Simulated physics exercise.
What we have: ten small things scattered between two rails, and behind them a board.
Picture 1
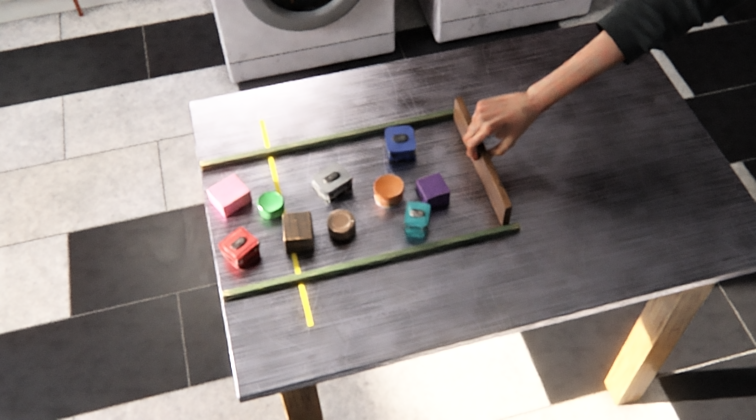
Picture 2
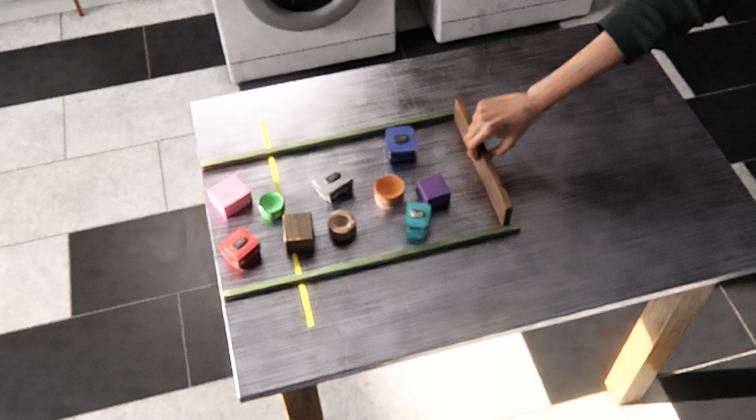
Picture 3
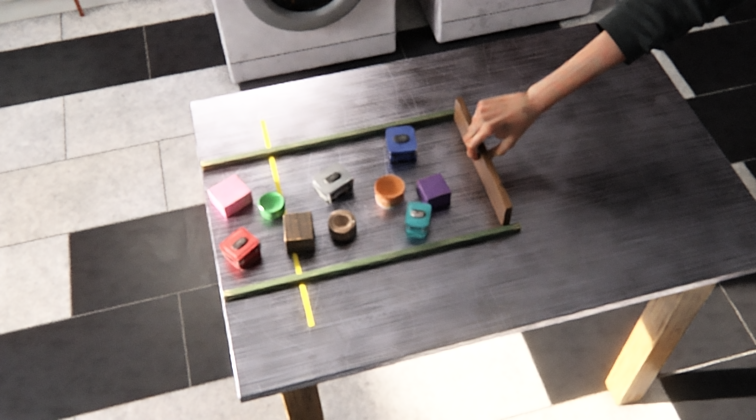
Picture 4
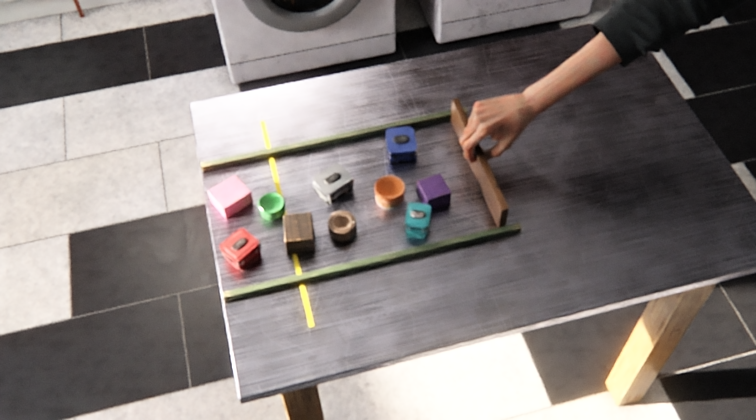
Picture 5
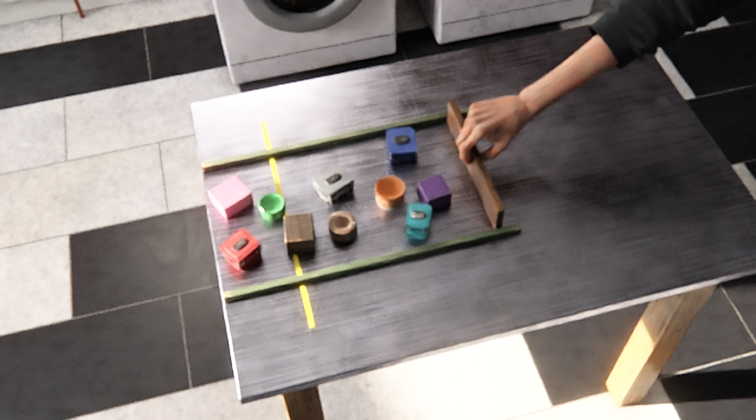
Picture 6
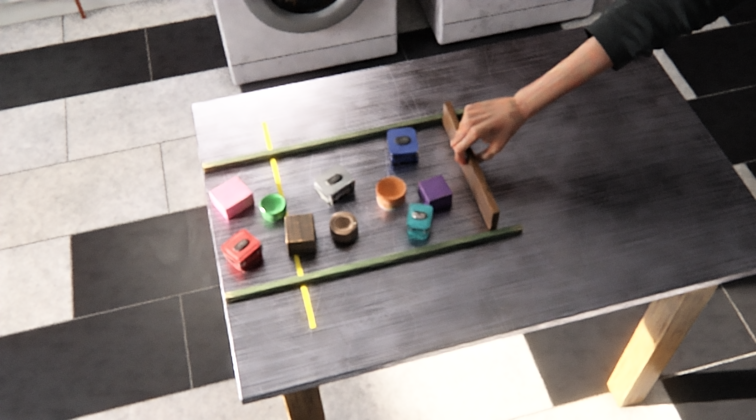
On a dark tabletop in front of white appliances, a hand grips a wooden board behind ten small blocks, cases and tubs scattered between two green rails, then shifts the board slightly left while the objects stay nearly still.
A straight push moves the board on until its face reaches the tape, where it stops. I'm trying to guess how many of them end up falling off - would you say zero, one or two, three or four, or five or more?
I would say one or two.
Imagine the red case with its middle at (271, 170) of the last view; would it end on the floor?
It stays on.
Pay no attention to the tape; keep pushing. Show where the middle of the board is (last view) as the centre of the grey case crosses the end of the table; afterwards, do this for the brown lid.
Roughly (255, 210); for the second one, roughly (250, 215).
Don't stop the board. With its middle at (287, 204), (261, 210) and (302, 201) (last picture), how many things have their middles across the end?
Place by place: 2, 4 and 1.
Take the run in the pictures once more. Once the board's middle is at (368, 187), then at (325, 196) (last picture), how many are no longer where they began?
6 at one spot and 9 at the other.
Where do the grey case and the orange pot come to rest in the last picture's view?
The grey case ends at (240, 205) and the orange pot at (247, 228).
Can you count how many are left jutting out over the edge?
I count 2 overhanging.
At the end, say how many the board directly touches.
Looks like 3 of them, all told.
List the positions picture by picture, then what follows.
The first picture shows pink block (230, 196); red case (240, 249); green tub (271, 206); board (481, 159); tape (284, 213).
The second picture shows red case (241, 249); blue case (401, 145).
The third picture shows green tub (272, 206); grey case (333, 183).
The fourth picture shows pink block (231, 197); turquoise case (418, 220).
The fifth picture shows red case (241, 251); board (474, 162).
The sixth picture shows pink block (232, 198); red case (242, 251); green tub (273, 208); board (469, 164); tape (286, 215).
A little later, none off yet; pink block at rest near (232, 198); red case at rest near (242, 251); green tub at rest near (273, 208).
Next, none off yet; pink block at rest near (232, 198); red case at rest near (242, 251); green tub at rest near (271, 209).
When it is over, the number that fall off is one or two; down, red case and pink block.
